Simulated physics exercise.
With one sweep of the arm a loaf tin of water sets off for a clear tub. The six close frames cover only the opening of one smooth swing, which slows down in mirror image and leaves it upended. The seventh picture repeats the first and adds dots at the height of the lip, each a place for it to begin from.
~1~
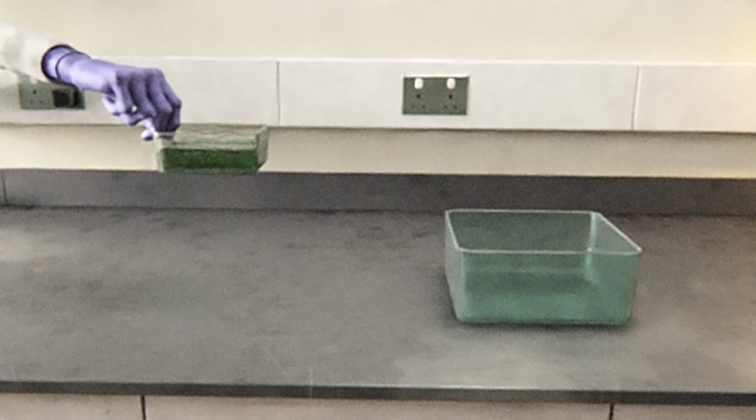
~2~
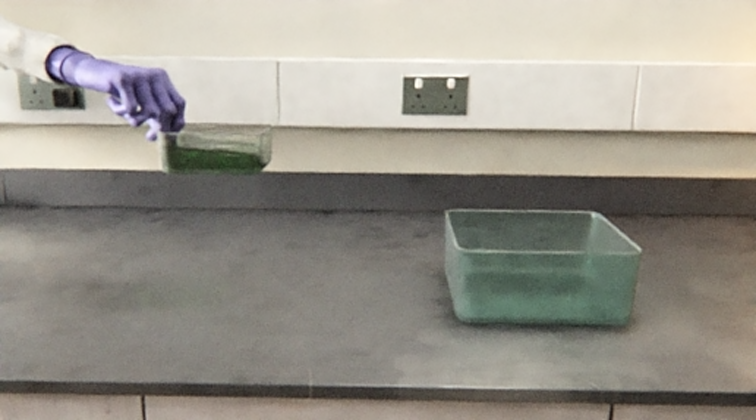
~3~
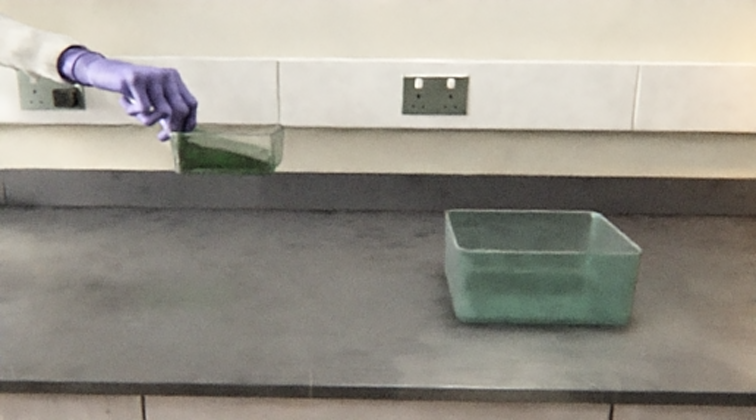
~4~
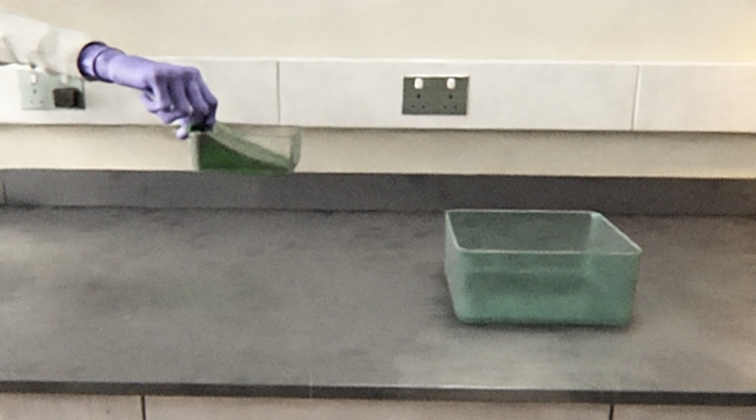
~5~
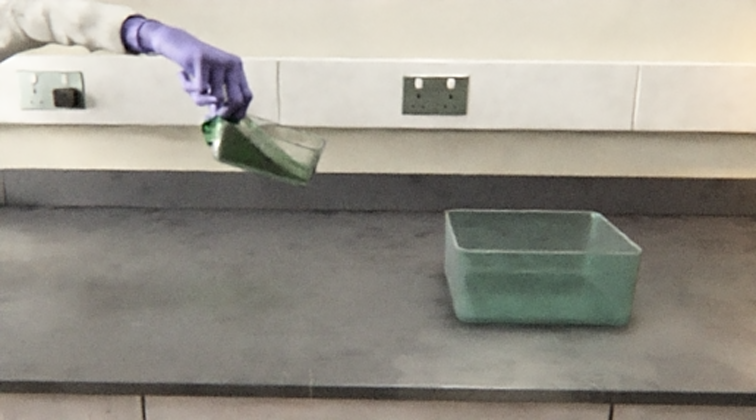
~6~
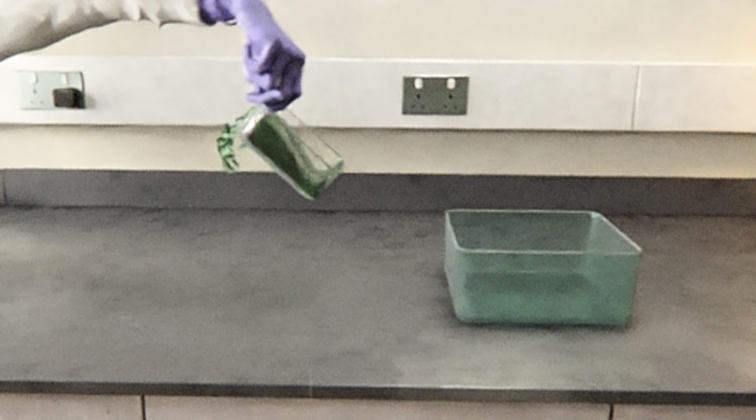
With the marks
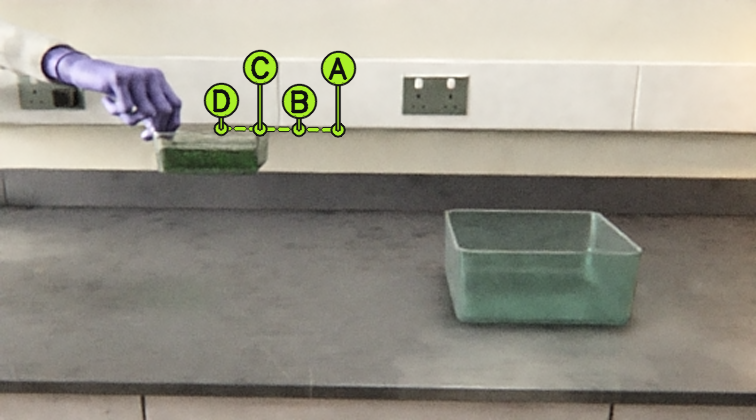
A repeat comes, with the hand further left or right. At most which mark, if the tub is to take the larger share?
Take A.
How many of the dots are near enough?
One of the four.
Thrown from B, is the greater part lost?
Yes.
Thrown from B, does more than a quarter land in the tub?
No, it does not.
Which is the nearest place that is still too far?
That is place B.
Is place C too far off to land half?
Yes.
In lime, A at (338, 130); B at (299, 129); C at (260, 129); D at (221, 128).
For place A, about 70 % lands in the tub, 23 % falls short and 6 % goes beside or beyond.
For place B, about 17 % lands in the tub, 79 % falls short and 4 % goes beside or beyond.
For place C, about 0 % lands in the tub, 98 % falls short.
For place D, about 0 % lands in the tub, 99 % falls short.
